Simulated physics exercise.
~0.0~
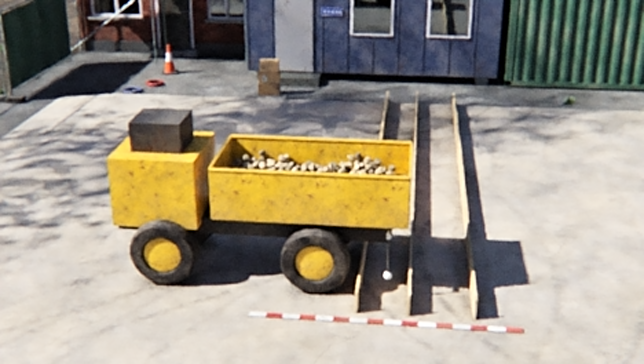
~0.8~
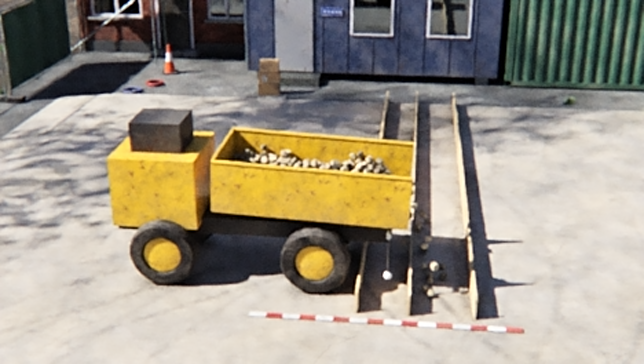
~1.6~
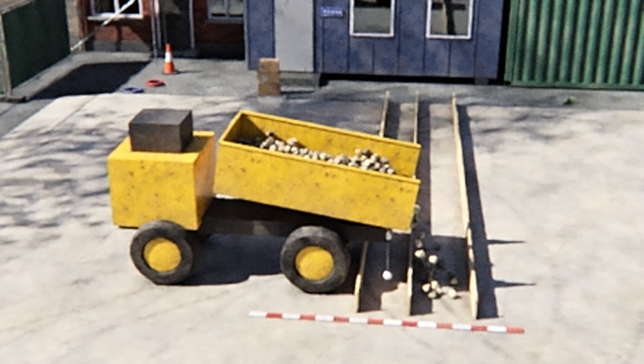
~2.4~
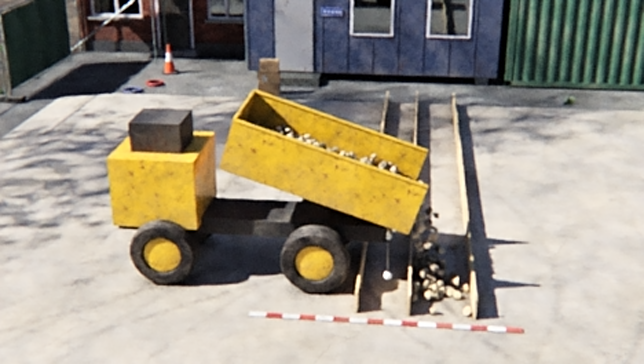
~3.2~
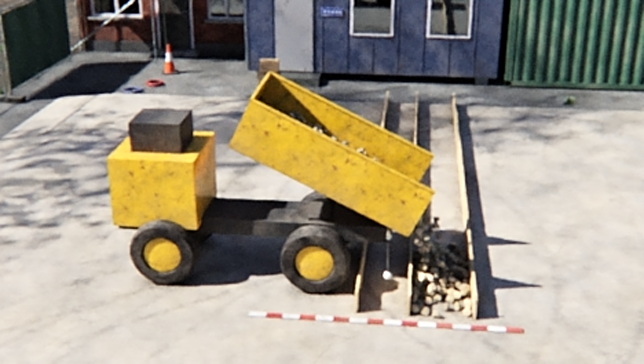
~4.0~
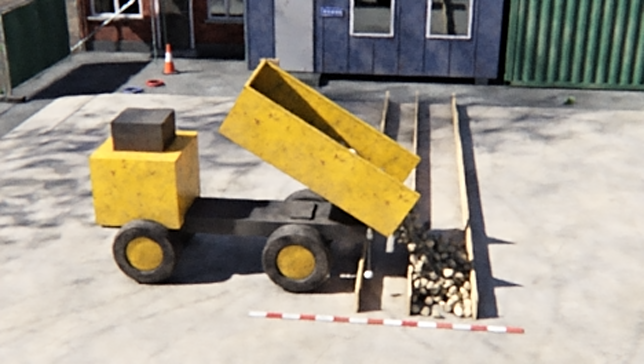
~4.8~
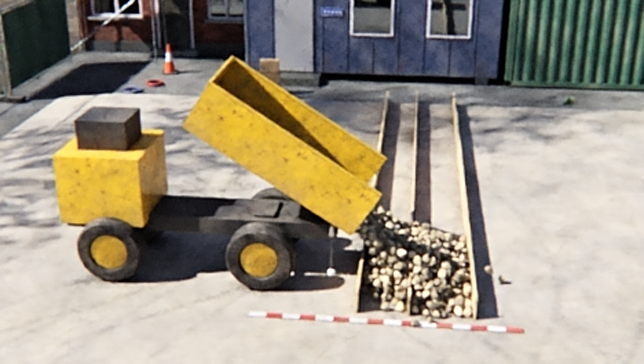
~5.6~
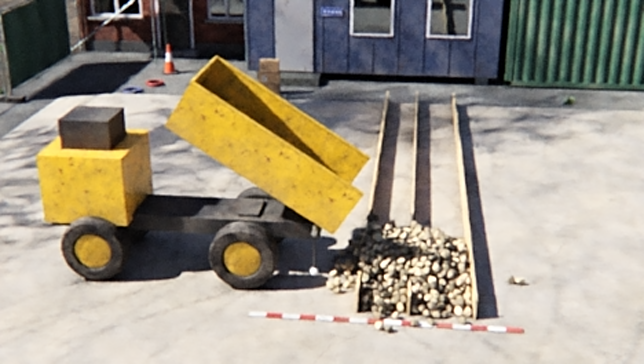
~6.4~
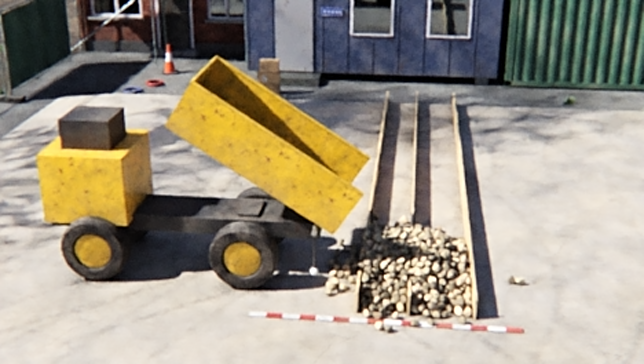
On a sunlit paved yard in front of a blue building, a yellow tipper truck stands with its rear toward three long boards on the ground, its body full of pale stones. The body begins to tilt, and a few stones drop from its back edge between the boards. As it rises more steeply, the load slides out and heaps up in the far bay. The truck then rolls left, still pouring, and stones fill the near bay too. Finally the truck stands still with its emptied body raised, beside a broad heap across both bays and a few stray stones.
